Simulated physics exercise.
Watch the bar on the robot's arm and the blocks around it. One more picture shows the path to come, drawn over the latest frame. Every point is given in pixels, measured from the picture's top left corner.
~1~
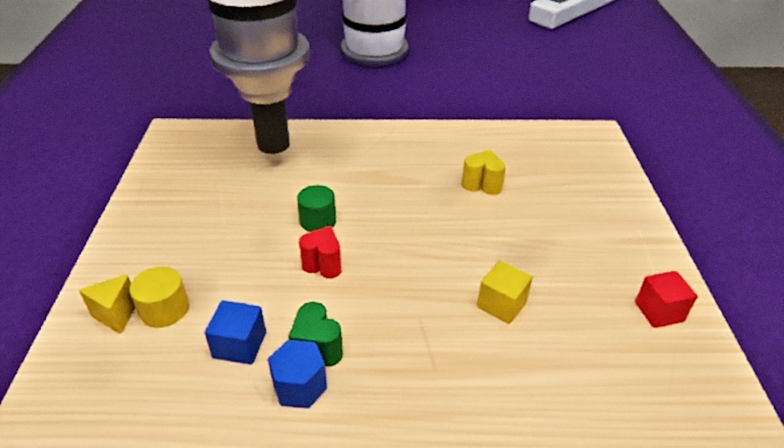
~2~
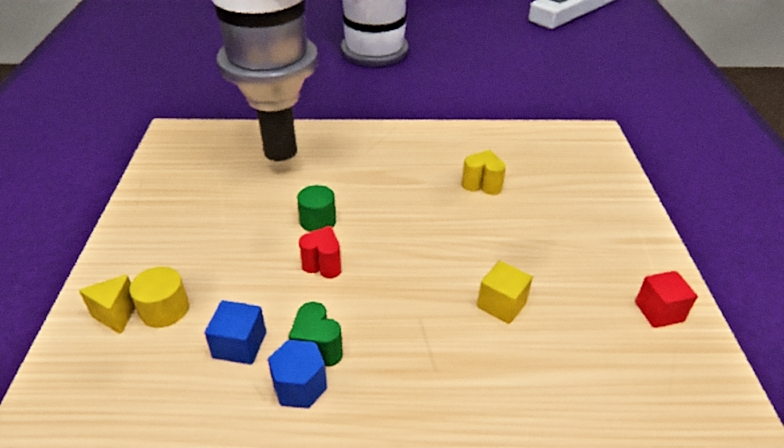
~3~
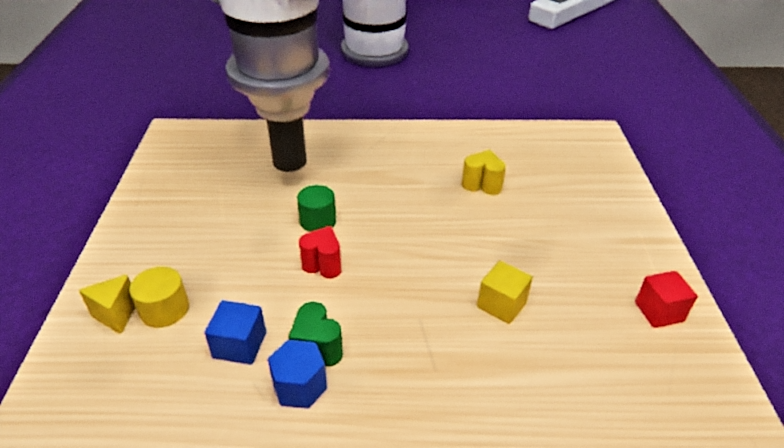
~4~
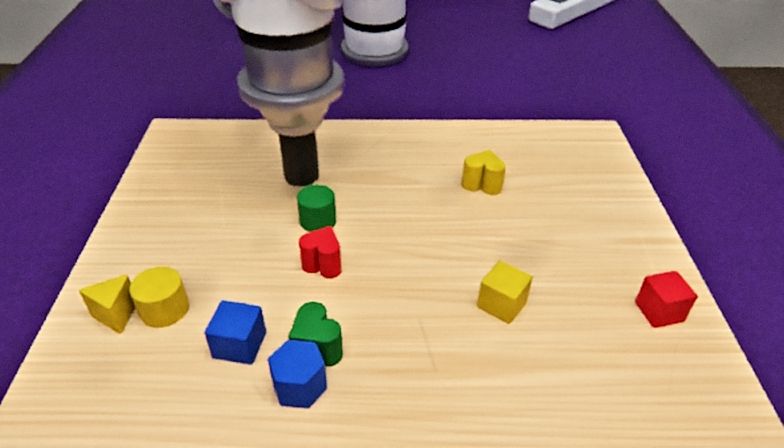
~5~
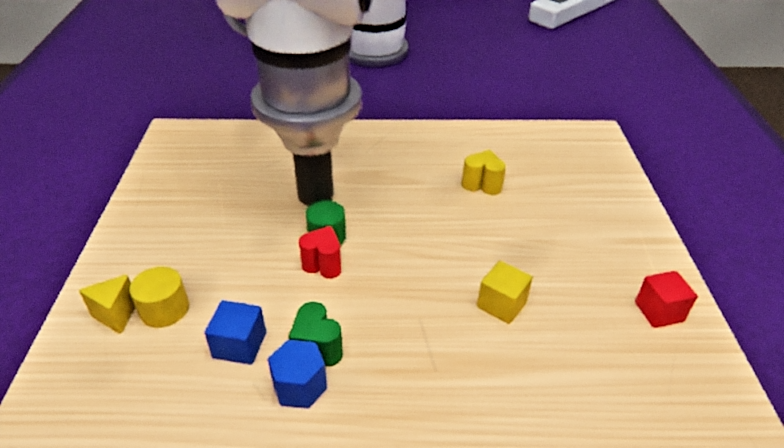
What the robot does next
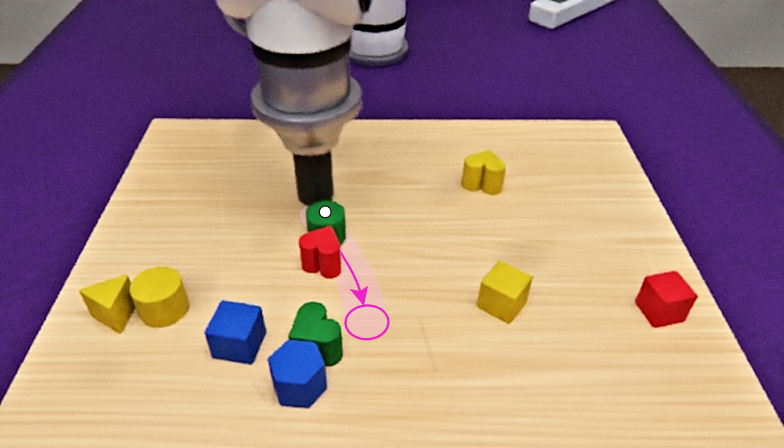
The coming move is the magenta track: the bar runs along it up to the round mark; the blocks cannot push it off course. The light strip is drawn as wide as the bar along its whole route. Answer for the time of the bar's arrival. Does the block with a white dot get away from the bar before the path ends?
No, that is not how it ends up.
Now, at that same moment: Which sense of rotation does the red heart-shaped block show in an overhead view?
Clockwise.
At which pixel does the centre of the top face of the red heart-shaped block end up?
Put as a pixel place, it's (322, 271).
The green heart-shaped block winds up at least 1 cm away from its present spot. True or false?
False.
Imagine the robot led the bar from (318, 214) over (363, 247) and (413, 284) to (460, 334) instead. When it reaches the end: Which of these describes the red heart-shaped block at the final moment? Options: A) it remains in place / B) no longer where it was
Choice B: No longer where it was.
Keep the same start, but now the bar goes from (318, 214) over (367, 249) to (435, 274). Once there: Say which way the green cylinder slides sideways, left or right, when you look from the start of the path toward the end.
Out to the right.
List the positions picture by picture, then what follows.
In the first frame, bar's lower end at (274, 145); green heart-shaped block at (314, 323); red heart-shaped block at (321, 240); green cylinder at (316, 196).
In the second frame, bar at (281, 152); blocks still.
In the third frame, bar at (290, 163); blocks still.
In the fourth frame, bar at (302, 177); blocks still.
In the fifth frame, bar at (316, 196); green heart-shaped block at (314, 323); red heart-shaped block at (321, 240); green cylinder at (325, 212).
Drawn move, from (318, 214) via (336, 245) and (356, 280), ending at (367, 322); the dot is on the green cylinder.
What follows on the original path. One third of the way, bar at (335, 226); red heart-shaped block at (322, 265), turned 75° clockwise; green cylinder at (349, 244).
Two thirds of the way, bar at (356, 262); red heart-shaped block at (320, 268), turned 85° clockwise; green cylinder at (374, 283).
At the end, bar at (367, 303); green heart-shaped block still; red heart-shaped block at (322, 271), turned 105° clockwise; green cylinder at (398, 322).
